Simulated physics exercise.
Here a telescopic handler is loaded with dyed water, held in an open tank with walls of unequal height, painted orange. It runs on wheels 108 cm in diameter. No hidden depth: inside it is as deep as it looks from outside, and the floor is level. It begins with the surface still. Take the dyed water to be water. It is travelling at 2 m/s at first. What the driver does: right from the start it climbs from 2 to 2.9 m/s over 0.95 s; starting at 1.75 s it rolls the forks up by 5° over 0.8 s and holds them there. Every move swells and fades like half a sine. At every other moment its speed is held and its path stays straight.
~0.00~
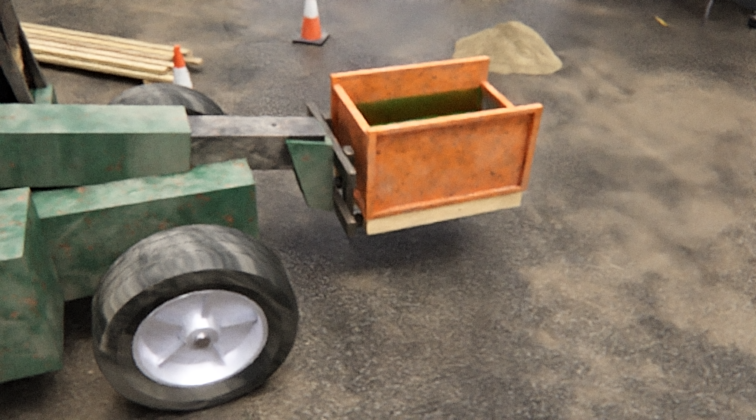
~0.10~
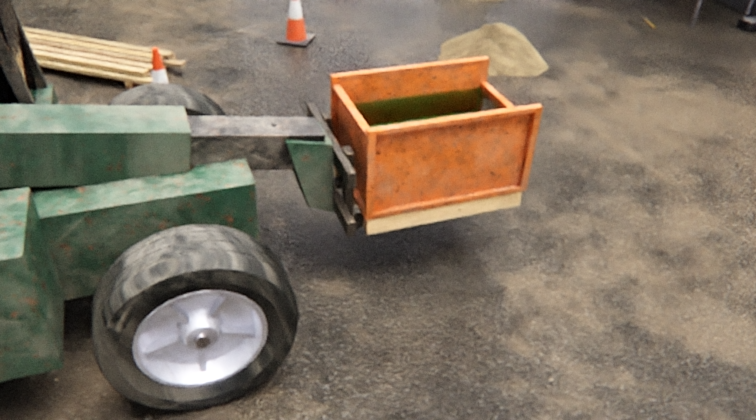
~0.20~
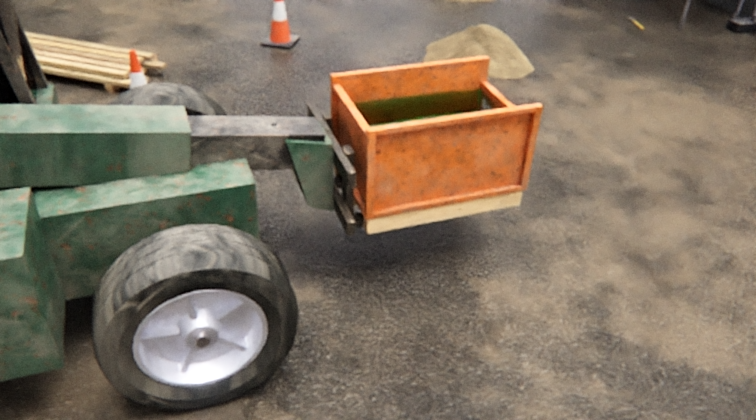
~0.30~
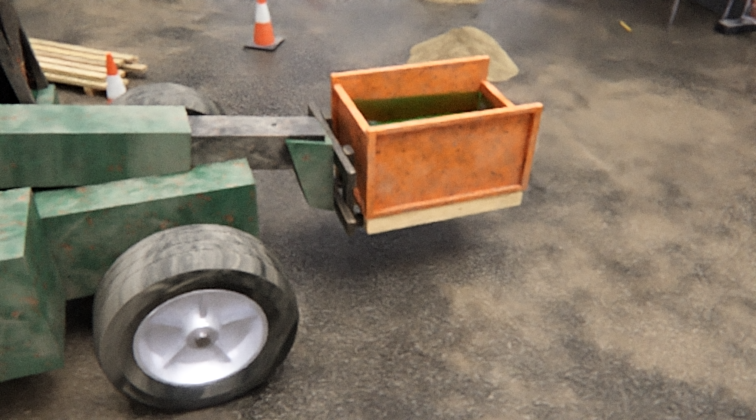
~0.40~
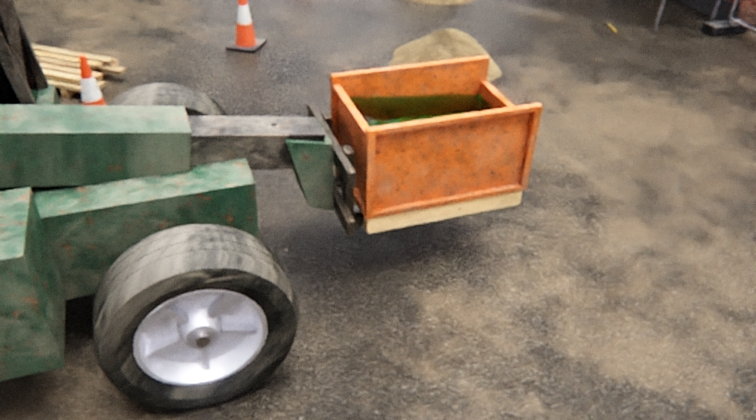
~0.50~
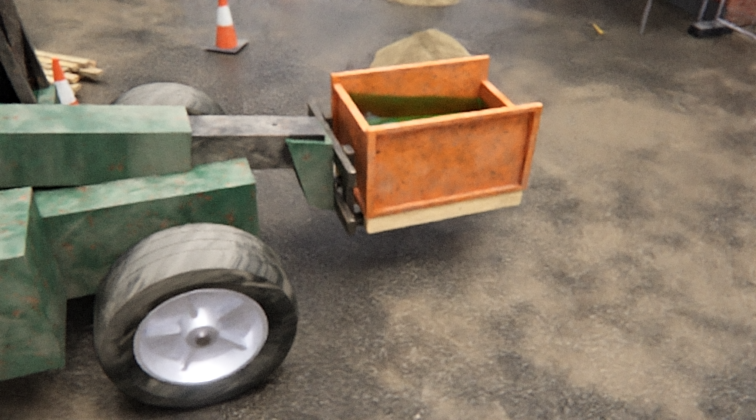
An orange open box with walls of unequal height, holding dark green liquid, juts from the arm of a green machine, seen from above and to the side on a dark, dusty floor. Behind are planks, orange-and-white cones and a sandy mound. The camera keeps pace as the wheels turn and the background slides left, and the liquid, level at first, then slopes up towards the machine.
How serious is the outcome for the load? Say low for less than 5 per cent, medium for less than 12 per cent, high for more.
Low.
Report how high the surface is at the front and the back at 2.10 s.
The front reads 34 cm and the back reads 52 cm.
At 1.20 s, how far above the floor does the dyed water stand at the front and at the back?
Front level 50 cm, back level 38 cm.
By 1.20 s front 50 cm, middle 41 cm, back 38 cm above the floor; no loss so far.
By 2.10 s front 33 cm, middle 42 cm, back 53 cm above the floor; the loss stands at 2 per cent, over the front.
By 3.10 s front 36 cm, middle 41 cm, back 47 cm above the floor; the loss stands at 2 per cent, over the front.
By 5.53 s the loss stands at 2 per cent, over the front, 8 of 331 litres.
